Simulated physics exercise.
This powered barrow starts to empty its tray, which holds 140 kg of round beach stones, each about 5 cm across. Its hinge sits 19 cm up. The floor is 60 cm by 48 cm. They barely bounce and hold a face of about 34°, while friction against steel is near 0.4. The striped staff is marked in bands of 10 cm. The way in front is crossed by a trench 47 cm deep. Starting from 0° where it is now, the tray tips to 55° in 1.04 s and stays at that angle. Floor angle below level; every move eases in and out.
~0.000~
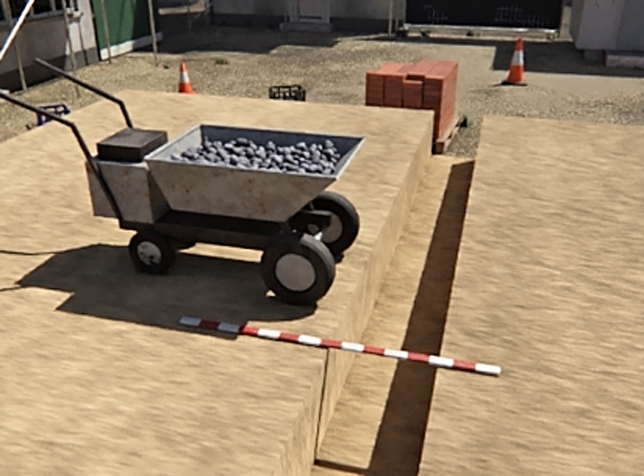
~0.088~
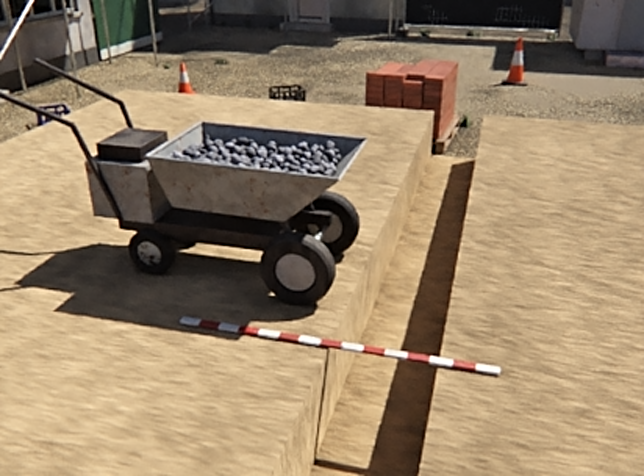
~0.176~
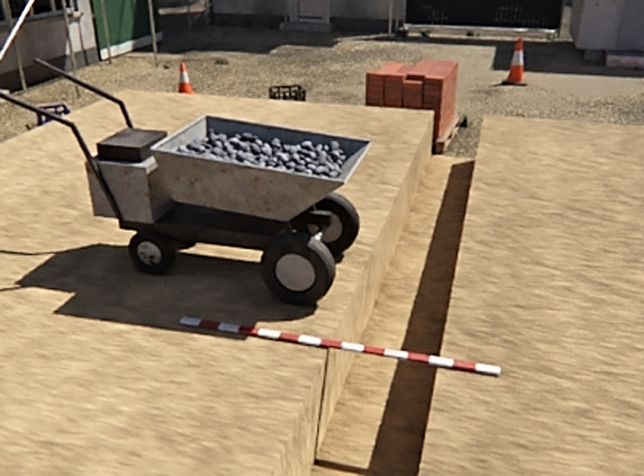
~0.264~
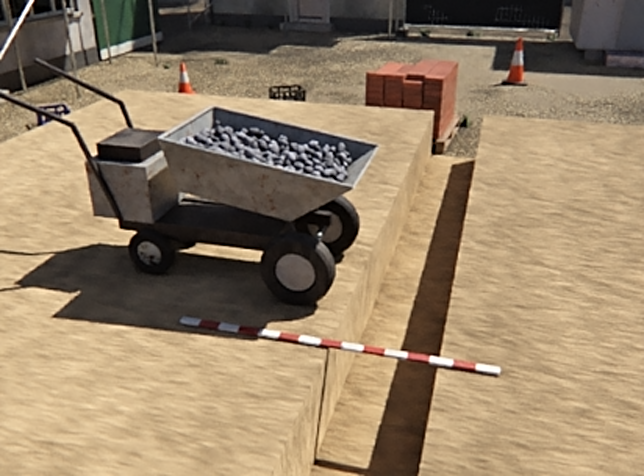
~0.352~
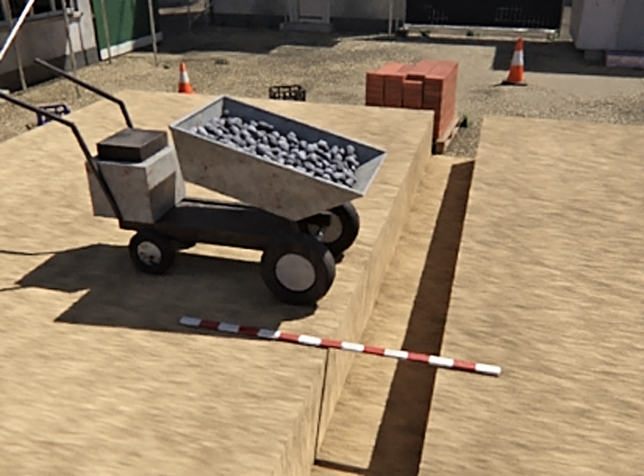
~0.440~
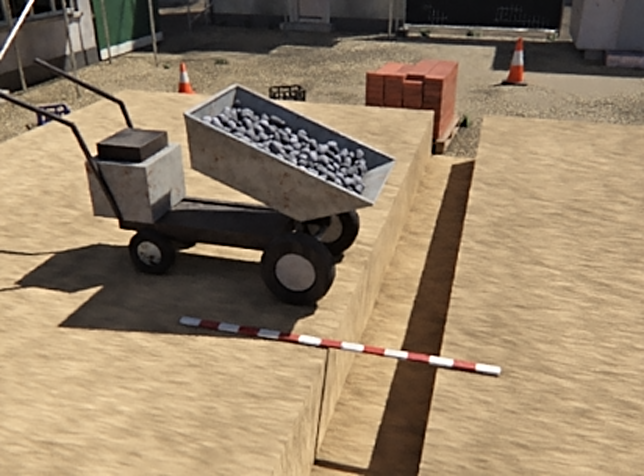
Grey tray of rounded stones on a black-wheeled powered barrow tilting steadily forward to the right, its rear end rising beside a trench.
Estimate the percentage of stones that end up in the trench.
Roughly 54 per cent.
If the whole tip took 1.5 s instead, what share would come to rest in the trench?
Probably about 60 in a hundred.
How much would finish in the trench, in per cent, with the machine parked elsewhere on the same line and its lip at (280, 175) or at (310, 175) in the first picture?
About 100 and 80 per cent.
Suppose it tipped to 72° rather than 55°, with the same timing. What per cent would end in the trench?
In that case near 40 per cent.
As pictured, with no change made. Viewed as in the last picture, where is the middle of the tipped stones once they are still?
The tipped stones centre close to (442, 341).
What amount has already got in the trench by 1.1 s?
I'd put it near 15 per cent.
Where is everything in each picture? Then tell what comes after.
The first frame shows lip at (337, 179), floor tilted 0°, highest stones at (278, 150).
The second frame shows lip at (339, 180), floor tilted 1°, highest stones at (252, 148); the stones move at 0.2 m/s on average.
The third frame shows lip at (344, 183), floor tilted 4°, highest stones at (224, 143); the stones move at 0.4 m/s on average.
The fourth frame shows lip at (353, 188), floor tilted 9°, highest stones at (219, 135); the stones move at 0.6 m/s on average.
In the fifth frame, the tray is at 15°, its lip at (363, 195); the top of the load is at (226, 124); the stones move at 0.7 m/s on average.
In the sixth frame, the tray is at 21°, its lip at (373, 205); the top of the load is at (232, 114); the stones move at 0.7 m/s on average.
After 0.8 s the floor is at 46°; 100 % in the tray; the foremost stones are at (397, 213).
After 1.1 s the floor is at 55°; 78 % in the tray, 16 % in the trench, 6 % past the trench; the foremost stones are at (474, 297).
After 1.5 s the floor is at 55°; 37 % in the tray, 20 % in the trench, 43 % past the trench; the foremost stones are at (571, 302).
After 3.4 s the floor is at 55°; 0 % in the tray, 54 % in the trench, 46 % past the trench; the foremost stones are past the picture's edge.
